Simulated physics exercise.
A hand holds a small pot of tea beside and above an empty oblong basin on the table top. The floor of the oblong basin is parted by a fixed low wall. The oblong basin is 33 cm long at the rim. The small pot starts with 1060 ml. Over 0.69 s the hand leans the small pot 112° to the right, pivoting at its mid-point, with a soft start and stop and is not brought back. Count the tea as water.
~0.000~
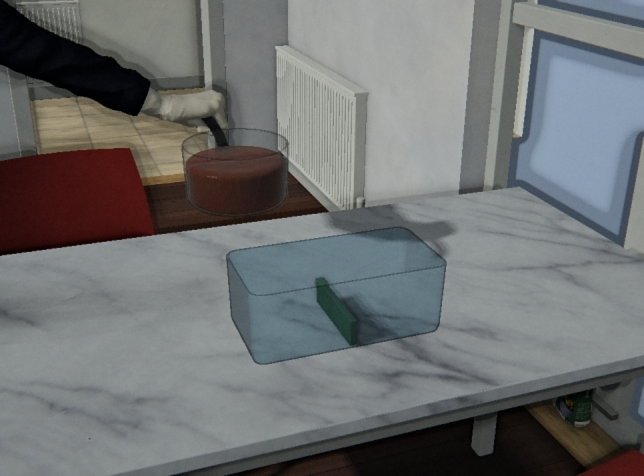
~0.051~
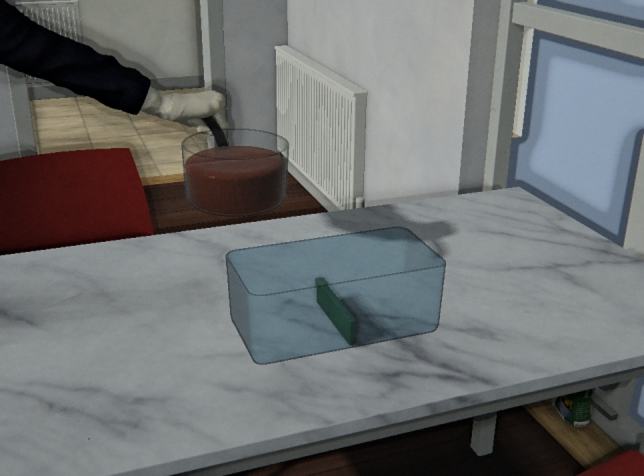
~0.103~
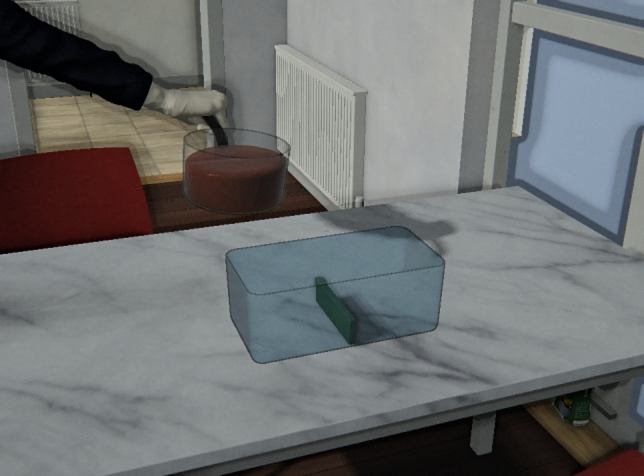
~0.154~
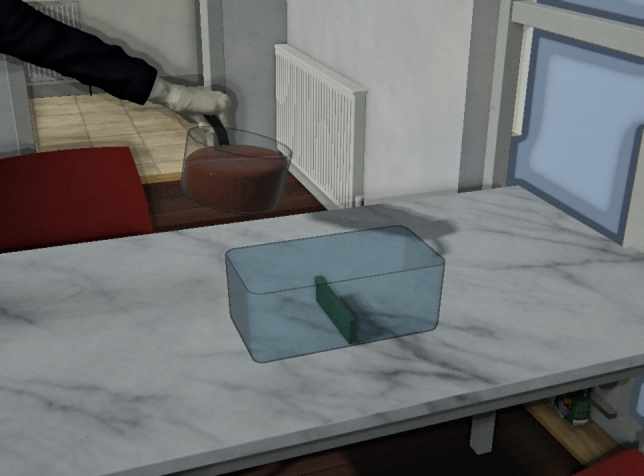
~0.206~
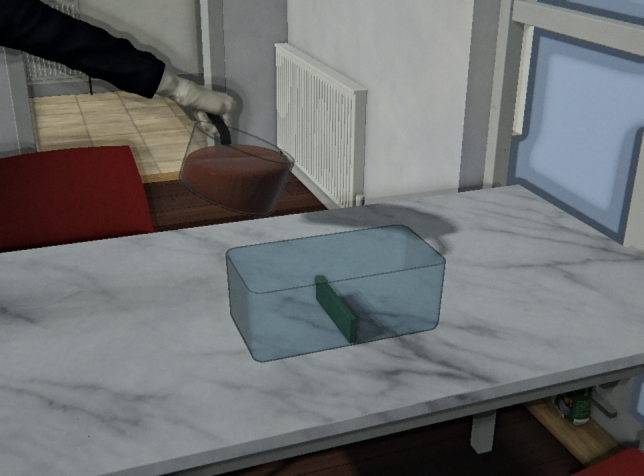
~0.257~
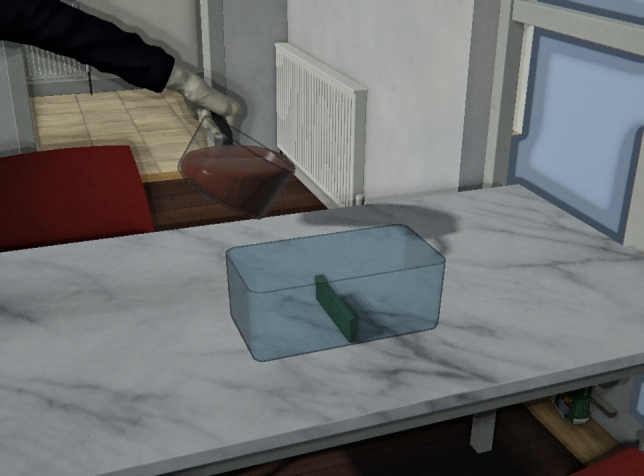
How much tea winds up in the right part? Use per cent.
The far part has some 24 per cent.
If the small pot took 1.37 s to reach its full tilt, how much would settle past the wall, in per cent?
Then about 45 per cent.
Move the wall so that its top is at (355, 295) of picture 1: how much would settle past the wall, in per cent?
Then about 15 per cent.
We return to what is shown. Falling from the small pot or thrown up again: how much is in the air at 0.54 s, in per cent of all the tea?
About 48 per cent.
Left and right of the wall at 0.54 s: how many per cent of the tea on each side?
Left about 16, right about 6.
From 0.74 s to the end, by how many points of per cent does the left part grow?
Near 2 in a hundred.
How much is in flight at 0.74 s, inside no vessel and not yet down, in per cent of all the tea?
Near 8 in a hundred.
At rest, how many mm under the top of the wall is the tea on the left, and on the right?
Left about 16 mm, right about 36 mm.
Then, 0.54 s in, the tilt is 99° and 31 per cent is still to pour, 16 is left of the wall and 6 right of it.
Then, 0.74 s in, the tilt is 112° and 6 per cent is still to pour, 69 is left of the wall and 17 right of it.
Then, 0.96 s in, the tilt is 112° and 0 per cent is still to pour, 71 is left of the wall and 22 right of it.
Then, 1.19 s in, the tilt is 112° and 0 per cent is still to pour, 71 is left of the wall and 23 right of it.
Finally, 71 per cent lies left of the wall, 24 right of it and 5 outside.
